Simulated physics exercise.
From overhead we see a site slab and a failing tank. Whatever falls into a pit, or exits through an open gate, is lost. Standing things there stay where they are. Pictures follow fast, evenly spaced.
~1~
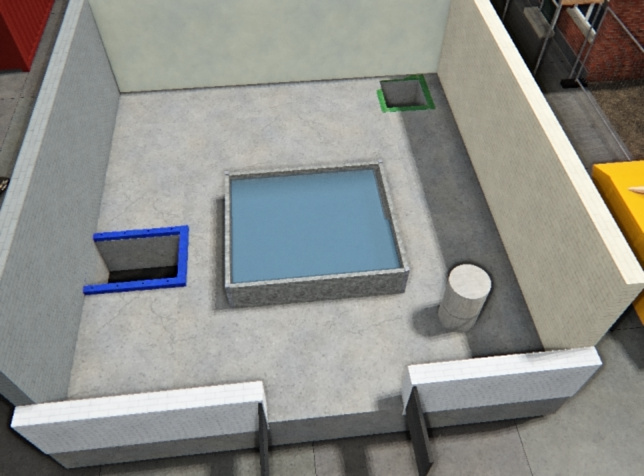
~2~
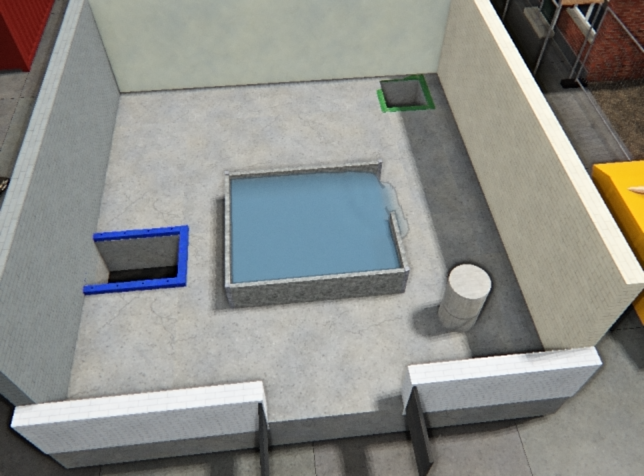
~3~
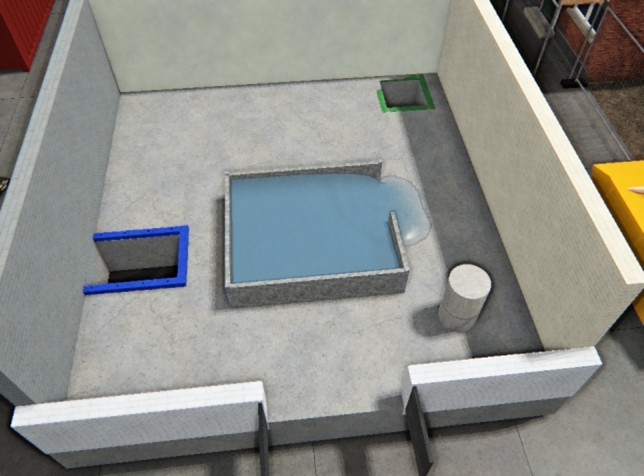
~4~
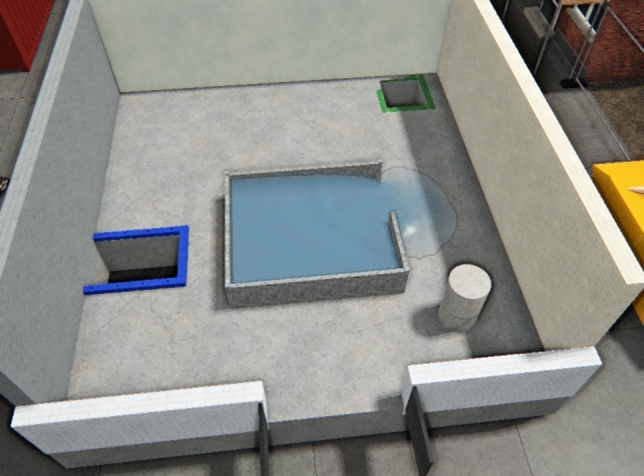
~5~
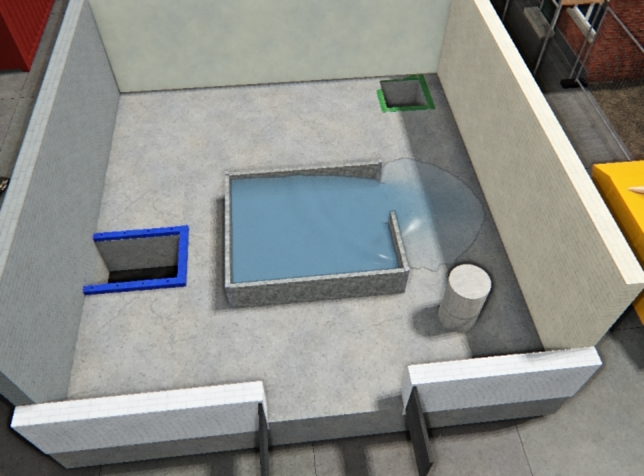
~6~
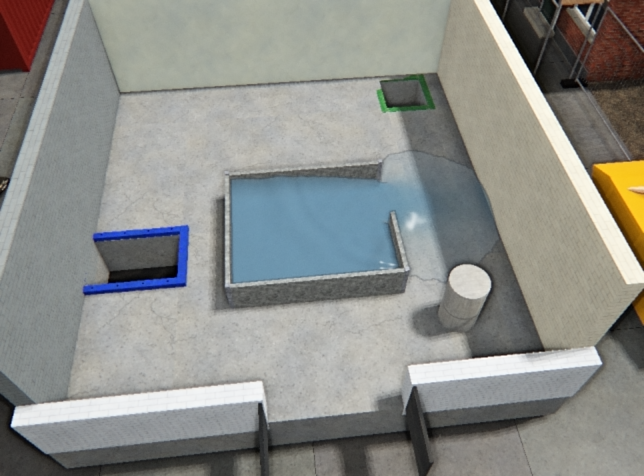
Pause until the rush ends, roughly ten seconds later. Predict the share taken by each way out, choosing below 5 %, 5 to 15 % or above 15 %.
Predicted: The gate takes below 5 %; the blue pit takes below 5 %; the green pit takes above 15 %.
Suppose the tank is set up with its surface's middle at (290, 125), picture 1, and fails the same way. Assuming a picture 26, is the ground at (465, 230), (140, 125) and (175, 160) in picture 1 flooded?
Okay, first one got wet, second one high and dry, last one high and dry.
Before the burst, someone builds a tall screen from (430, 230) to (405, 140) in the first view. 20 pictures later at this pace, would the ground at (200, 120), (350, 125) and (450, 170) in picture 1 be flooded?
Okay, the first comes out left untouched, the next soaked, and the last left untouched.
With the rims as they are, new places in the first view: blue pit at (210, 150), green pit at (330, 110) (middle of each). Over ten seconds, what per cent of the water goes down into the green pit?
Green: About 15 %.
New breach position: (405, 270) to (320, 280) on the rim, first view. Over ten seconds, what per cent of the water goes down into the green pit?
Green 8 %.
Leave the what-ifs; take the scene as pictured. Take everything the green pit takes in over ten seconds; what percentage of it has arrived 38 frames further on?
My figure is 65 in a hundred.
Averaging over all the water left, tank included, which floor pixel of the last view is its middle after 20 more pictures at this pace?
About (371, 233) in the last view.
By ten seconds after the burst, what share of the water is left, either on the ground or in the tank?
I'd estimate close to 70 per cent.
A moment on, water covers 15 % of the floor; the gate 0 %, the blue pit 0 %, the green pit 0 %.
Next, water covers 20 % of the floor; the gate 0 %, the blue pit 0 %, the green pit 1 %.
Then, water covers 30 % of the floor; the gate 0 %, the blue pit 0 %, the green pit 8 %.
Later, water covers 50 % of the floor; the gate 1 %, the blue pit 0 %, the green pit 18 %.
In the end, water covers 65 % of the floor; the gate 3 %, the blue pit 0 %, the green pit 28 %.
